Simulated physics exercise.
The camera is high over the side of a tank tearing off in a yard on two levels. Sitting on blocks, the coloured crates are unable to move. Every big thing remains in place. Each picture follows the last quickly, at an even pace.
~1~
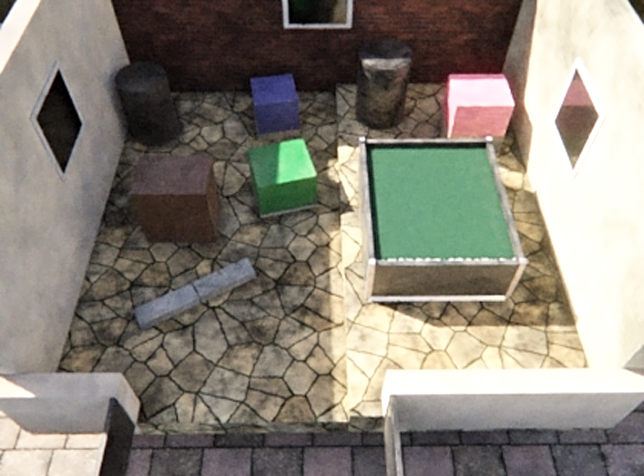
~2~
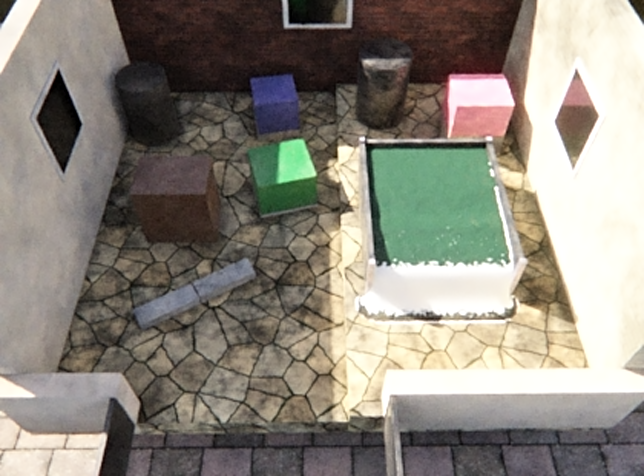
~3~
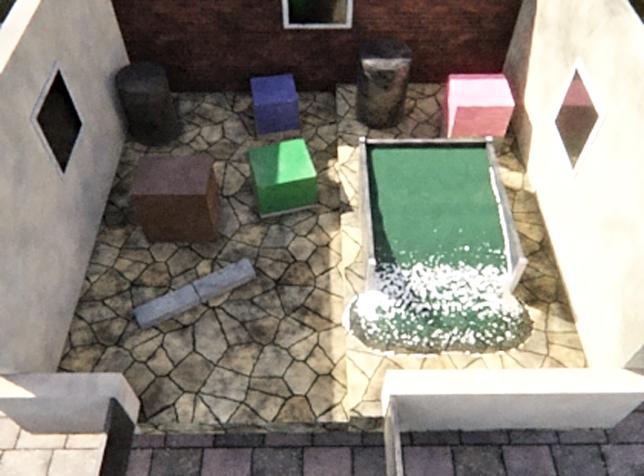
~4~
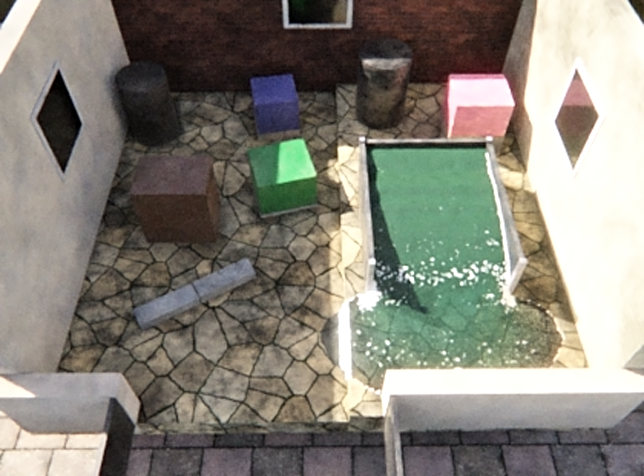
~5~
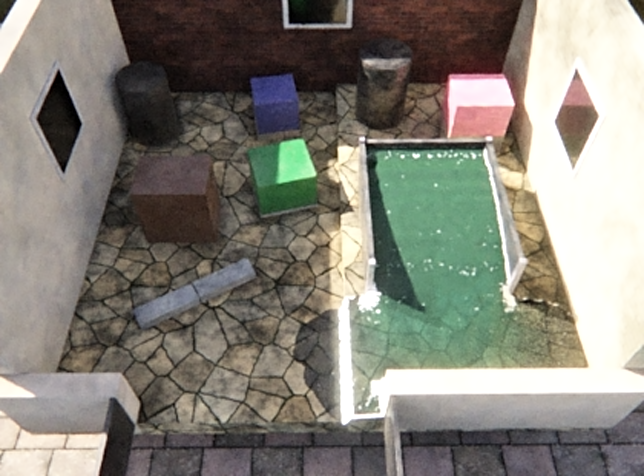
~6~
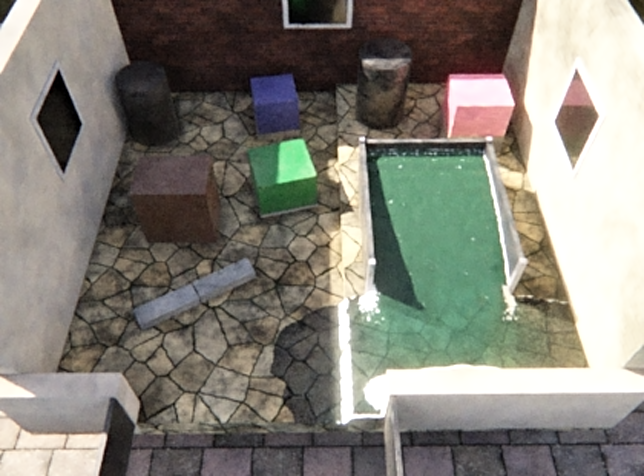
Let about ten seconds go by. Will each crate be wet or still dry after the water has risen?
Afterwards the blue crate is still dry, the green crate is wet, the pink crate is still dry.
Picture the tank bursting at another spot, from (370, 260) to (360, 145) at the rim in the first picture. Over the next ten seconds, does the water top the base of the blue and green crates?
First, the blue crate is flooded; second, the green crate is flooded.
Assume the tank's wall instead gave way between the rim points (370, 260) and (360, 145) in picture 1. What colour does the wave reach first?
That would be the crate marked green.
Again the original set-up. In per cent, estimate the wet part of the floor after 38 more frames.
I'd put it at roughly 80 per cent.
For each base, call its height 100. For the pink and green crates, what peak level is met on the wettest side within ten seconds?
Roughly 80 percent, then 180 percent.
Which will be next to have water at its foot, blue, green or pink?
It's the pink-painted one here.
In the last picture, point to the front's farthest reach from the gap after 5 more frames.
Approximate pixel: (249, 400).
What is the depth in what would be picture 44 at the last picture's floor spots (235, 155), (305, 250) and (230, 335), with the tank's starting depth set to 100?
The three come to some 4, 2 and 6 per cent respectively.
A moment on, water covers 15 % of the floor; the blue crate not reached, the green crate not reached, the pink crate not reached.
Next, water covers 30 % of the floor; the blue crate not reached, the green crate not reached, the pink crate not reached.
Then, water covers 45 % of the floor; the blue crate not reached, the green crate not reached, the pink crate water round its plinth.
Later, water covers 80 % of the floor; the blue crate water round its plinth, the green crate water round its plinth, the pink crate water round its plinth.
In the end, water covers 95 % of the floor; the blue crate stayed above the water, the green crate was topped, the pink crate stayed above the water.
